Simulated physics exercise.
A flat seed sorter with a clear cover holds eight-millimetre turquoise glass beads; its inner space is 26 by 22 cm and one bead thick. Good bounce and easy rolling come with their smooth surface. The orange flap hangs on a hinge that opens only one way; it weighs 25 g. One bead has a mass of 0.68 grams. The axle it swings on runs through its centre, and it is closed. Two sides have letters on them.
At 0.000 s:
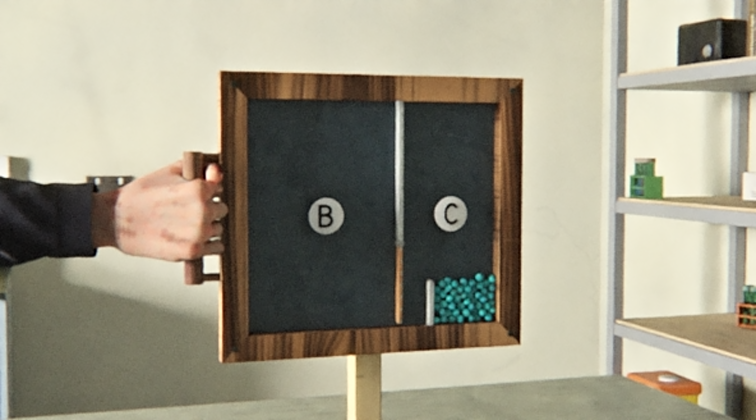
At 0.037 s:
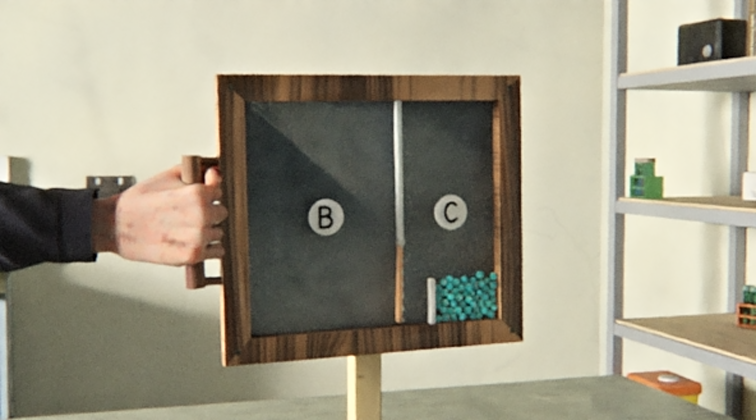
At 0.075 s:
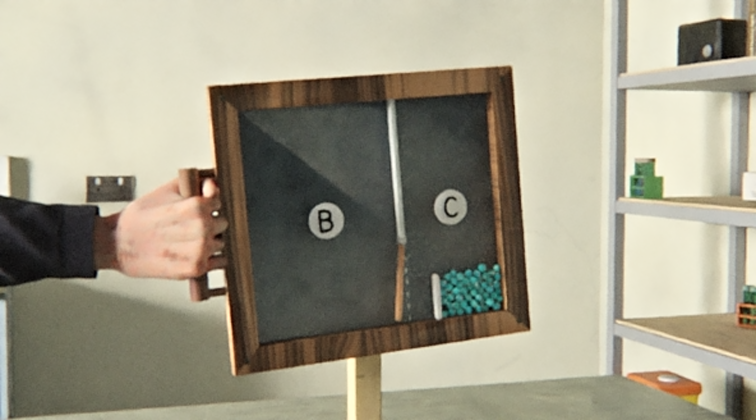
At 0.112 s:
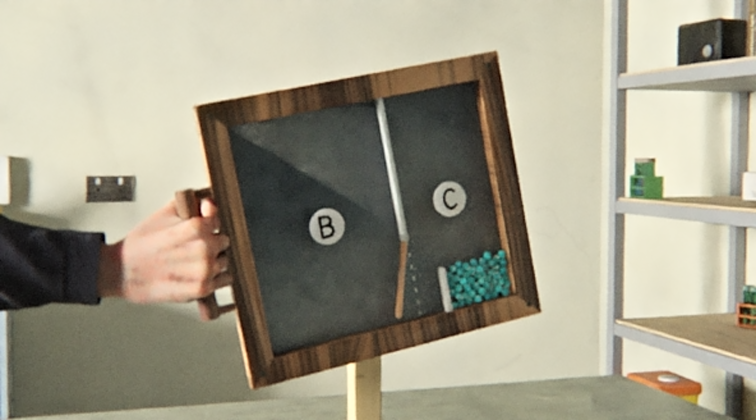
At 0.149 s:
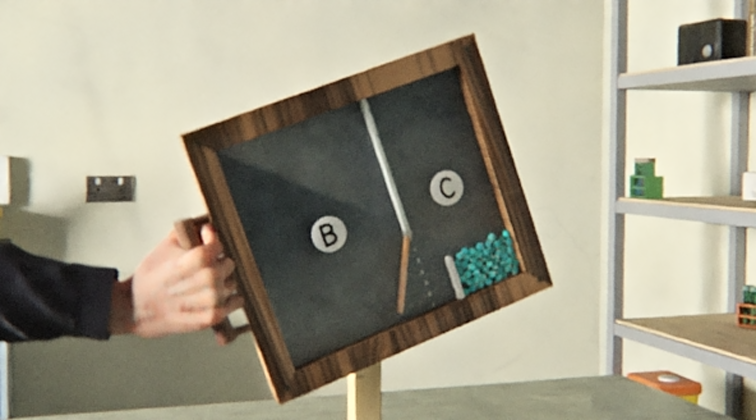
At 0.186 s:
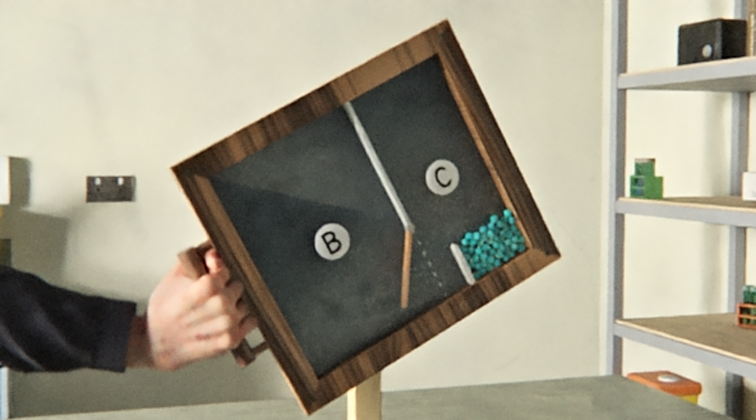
In a workshop, a hand turns a framed panel of turquoise beads steadily anticlockwise.
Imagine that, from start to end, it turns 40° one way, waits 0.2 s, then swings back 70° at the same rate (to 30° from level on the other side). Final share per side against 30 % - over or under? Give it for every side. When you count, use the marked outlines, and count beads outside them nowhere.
B under; C over.
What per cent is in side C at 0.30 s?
100 %.
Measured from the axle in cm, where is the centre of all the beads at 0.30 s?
13 cm right, 1 cm below.
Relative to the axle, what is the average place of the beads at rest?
Right: About 4 cm; below: About 12 cm.
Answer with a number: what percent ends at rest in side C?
Share at rest: Approx. 100 %.
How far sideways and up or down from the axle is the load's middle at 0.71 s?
About 10 cm right and 8 cm below.
After 0.30 s, it stands 40° anticlockwise; the beads' middle is 13 cm right of and 1 cm below the centre; C 100 %; orange flap open 32°.
After 0.71 s, it stands 5° anticlockwise; the beads' middle is 10 cm right of and 8 cm below the centre; C 100 %; orange flap open 4°.
After 0.92 s, it stands 30° clockwise; the beads' middle is 4 cm right of and 12 cm below the centre; C 100 %; orange flap shut.
At rest by 1.6 s, it stands 30° clockwise; B 0 %, C 100 %; orange flap shut.
